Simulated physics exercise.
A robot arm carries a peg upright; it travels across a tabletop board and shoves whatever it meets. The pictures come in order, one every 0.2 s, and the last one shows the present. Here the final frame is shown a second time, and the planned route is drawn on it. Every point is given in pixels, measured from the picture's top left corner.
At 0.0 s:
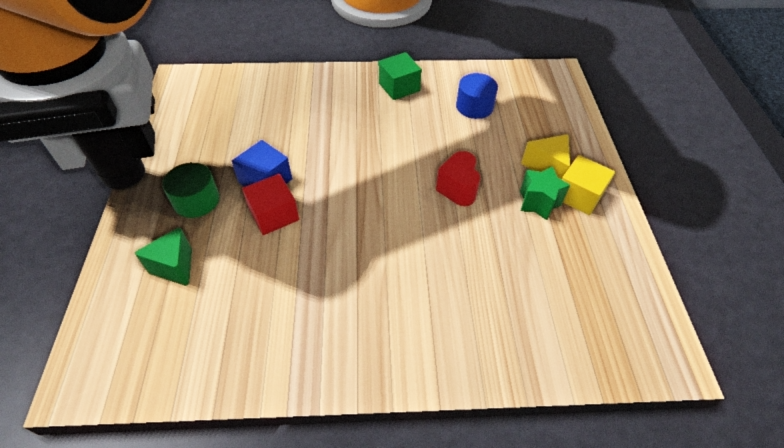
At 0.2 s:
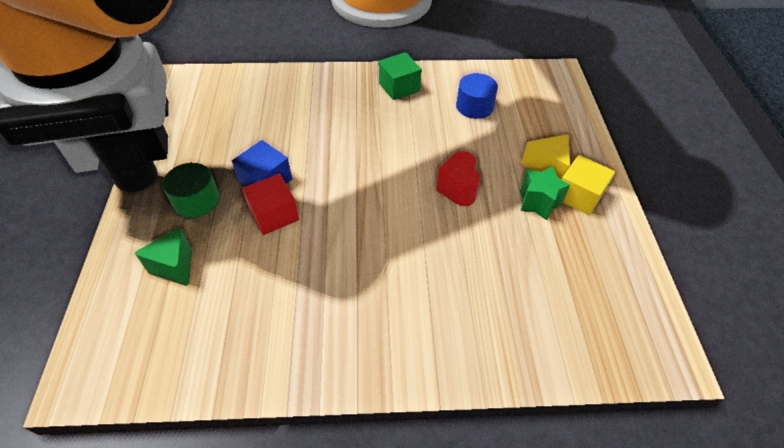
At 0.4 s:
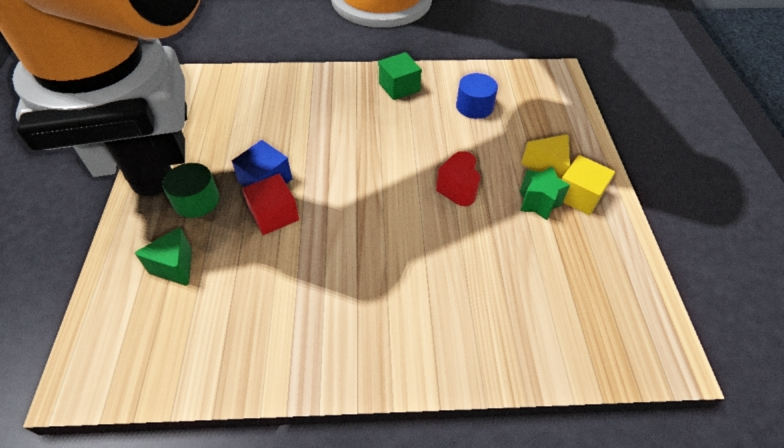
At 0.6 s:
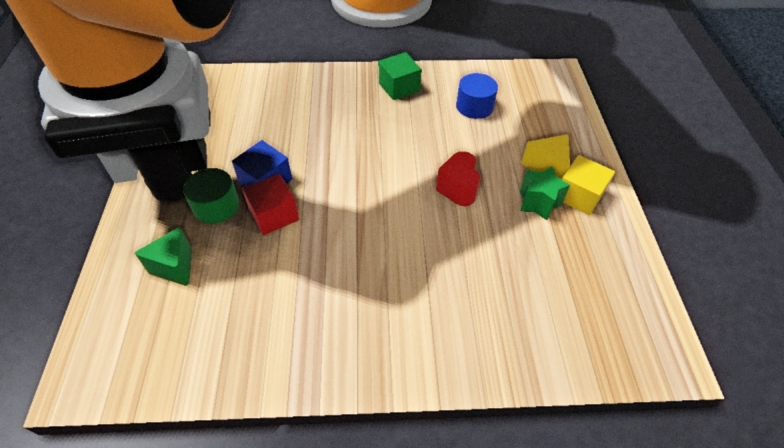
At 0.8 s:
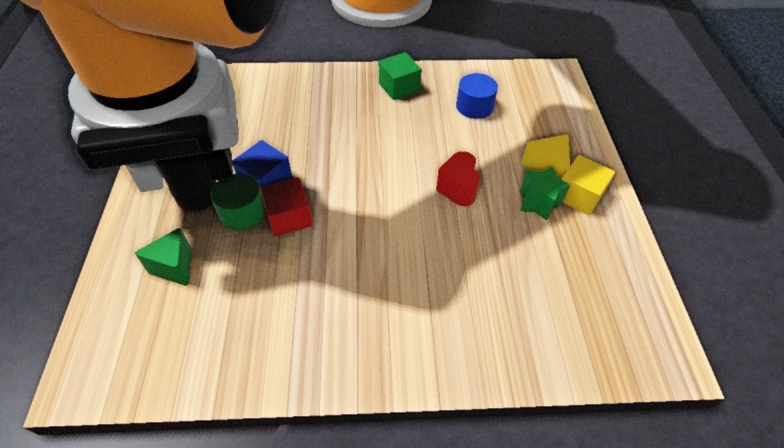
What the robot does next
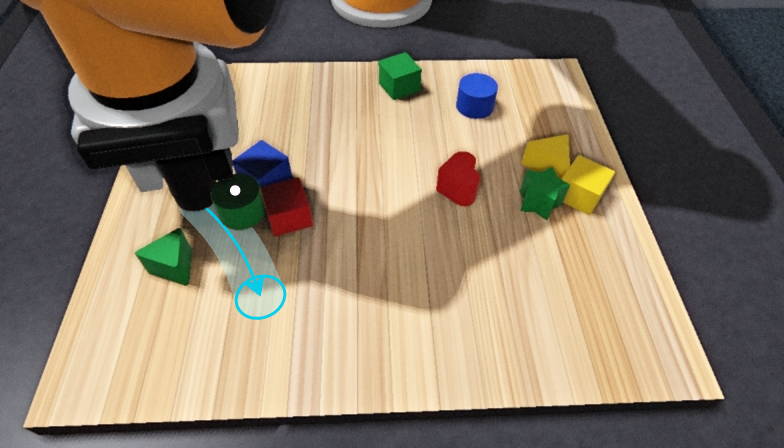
A robot arm moves right and pushes a green cylinder against a red block, shifting it.
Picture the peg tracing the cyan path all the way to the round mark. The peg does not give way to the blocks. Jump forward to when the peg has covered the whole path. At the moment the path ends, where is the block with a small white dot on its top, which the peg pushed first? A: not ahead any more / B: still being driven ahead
Answer: A.
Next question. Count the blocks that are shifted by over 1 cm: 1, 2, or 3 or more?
When the path ends, I think you'll find two blocks out of place by more than 1 cm.
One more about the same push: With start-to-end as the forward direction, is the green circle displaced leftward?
Yes
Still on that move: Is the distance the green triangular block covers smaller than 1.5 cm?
In short: Yes.
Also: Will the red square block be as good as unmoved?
I expect not.
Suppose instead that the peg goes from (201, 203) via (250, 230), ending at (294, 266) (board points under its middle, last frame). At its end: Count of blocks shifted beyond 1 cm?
The number of blocks that move over 1 cm is two.
The line goes from (201, 203) through (236, 243) to (261, 297); the dot is on the green circle.
The first path, step by step. One third of the way, peg at (223, 222); green circle at (266, 200); red square block at (313, 194), turned 25° clockwise.
Two thirds of the way, peg at (243, 253); green circle at (277, 208); red square block at (322, 192), turned 15° clockwise.
At the end, peg at (258, 290); green triangular block unmoved; green circle at (277, 208); red square block at (322, 192), turned 15° clockwise.
